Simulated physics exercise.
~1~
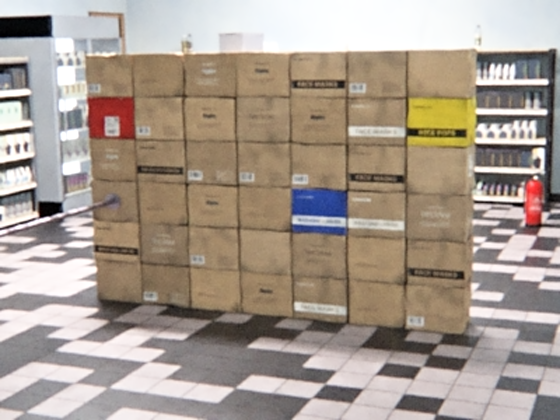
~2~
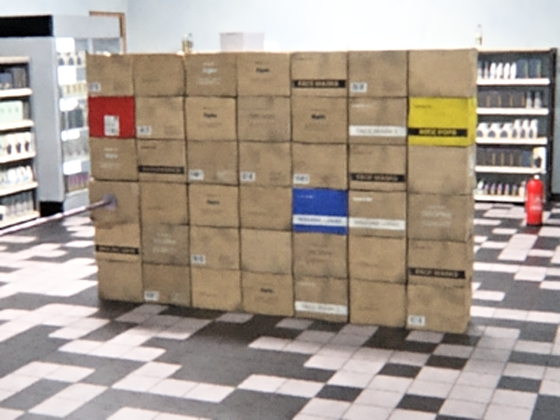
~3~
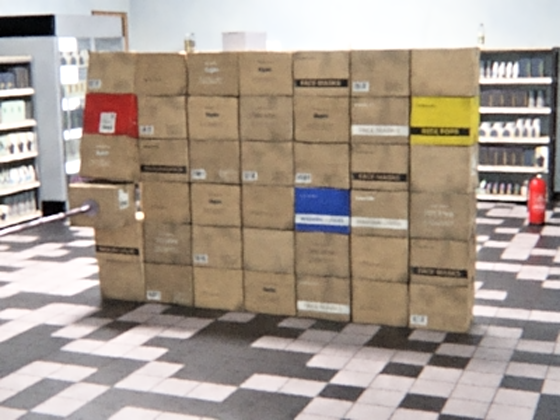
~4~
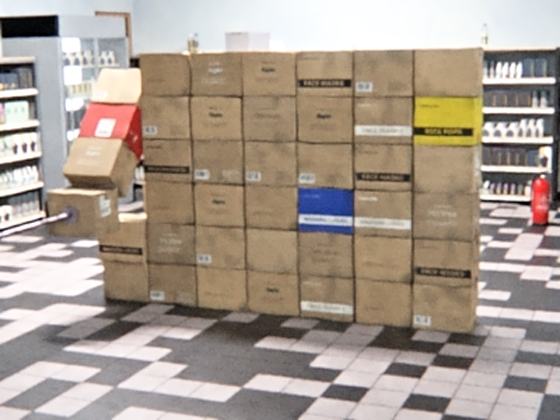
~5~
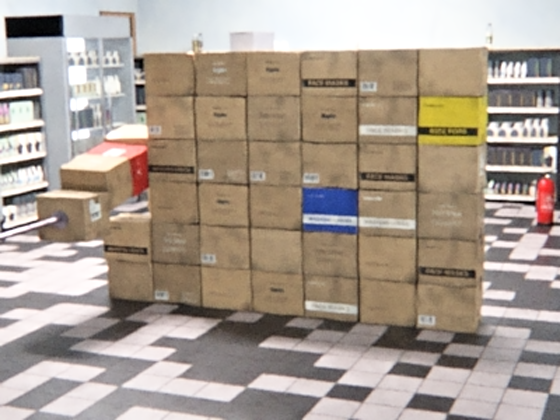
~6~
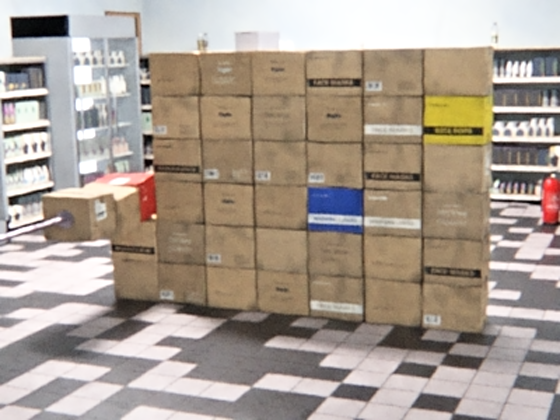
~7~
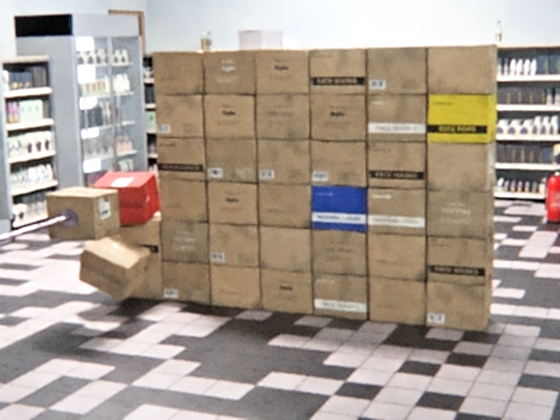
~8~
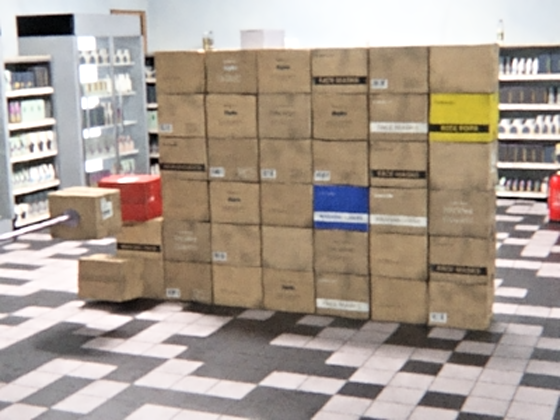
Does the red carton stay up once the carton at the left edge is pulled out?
No, the red carton tips over and comes down at the left end of the wall, ending on its side.
